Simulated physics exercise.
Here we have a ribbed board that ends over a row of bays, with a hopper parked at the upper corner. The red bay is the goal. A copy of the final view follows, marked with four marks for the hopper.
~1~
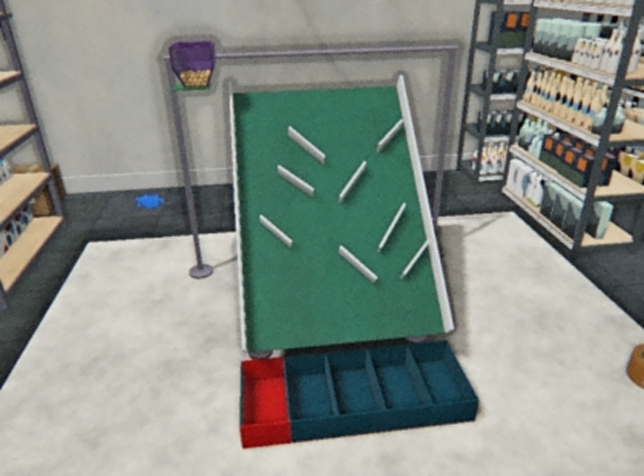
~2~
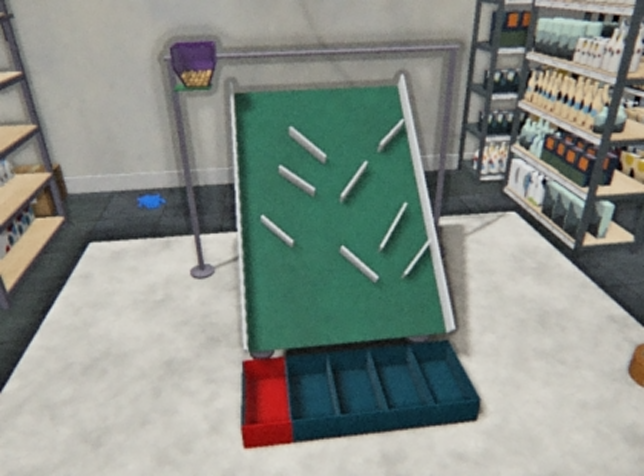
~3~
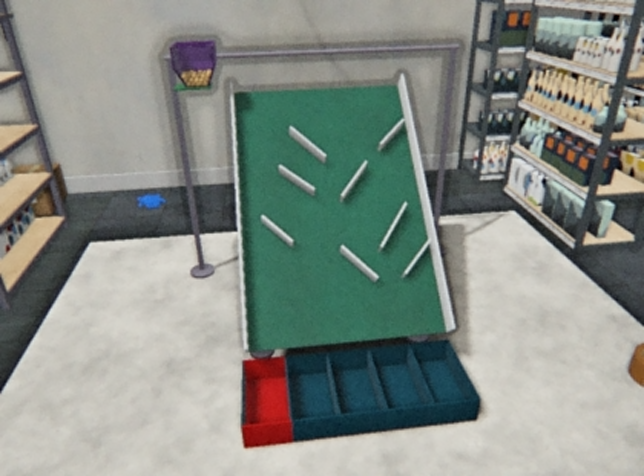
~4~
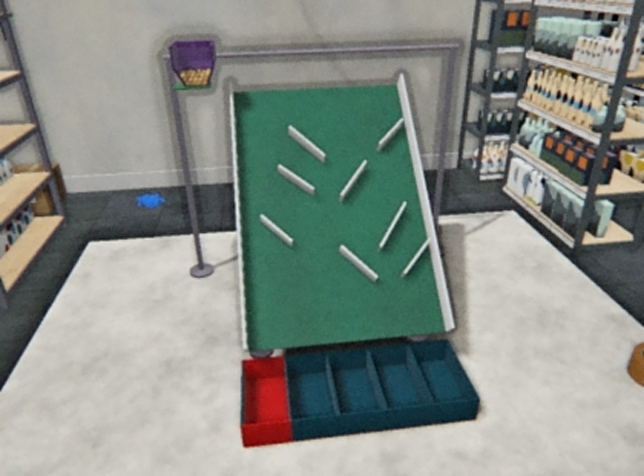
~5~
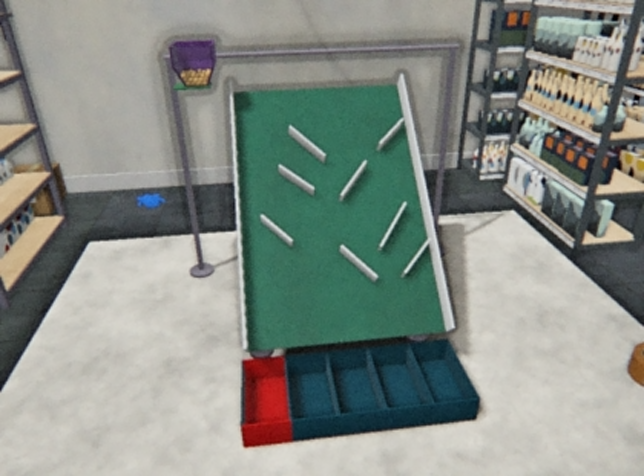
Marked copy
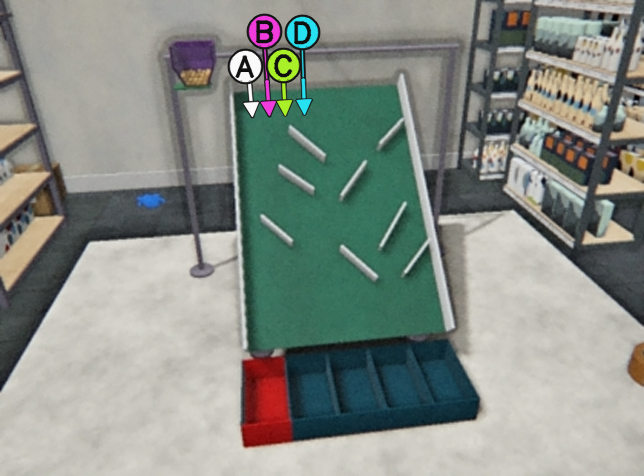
In a storeroom with stocked shelves on both sides, the view looks slightly down from the front at a pale floor mat. A tilted green board with light-coloured ribs stands beneath a grey frame, a purple hopper of tan pieces at its upper left, and a red bay beside four dark teal ones below. Nothing visibly moves, and the camera stays essentially still.
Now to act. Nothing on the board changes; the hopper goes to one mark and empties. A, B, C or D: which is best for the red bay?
A works best here.
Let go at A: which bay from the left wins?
It is the first one.
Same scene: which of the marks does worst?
That is mark D.
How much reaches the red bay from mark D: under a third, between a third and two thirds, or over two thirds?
Mark D gives under a third.
On the marked copy, mark A meets the board at (251, 111); mark B meets the board at (269, 110); mark C meets the board at (285, 110); mark D meets the board at (304, 109).
Choosing A, about half in the red bay, about half in other bays.
Choosing B, about a third in the red bay, about two thirds in other bays, a stray few held on the board.
Choosing C, about a third in the red bay, about two thirds in other bays.
Choosing D, a small part in the red bay, most in other bays, a stray few held on the board, a small part outside the box.
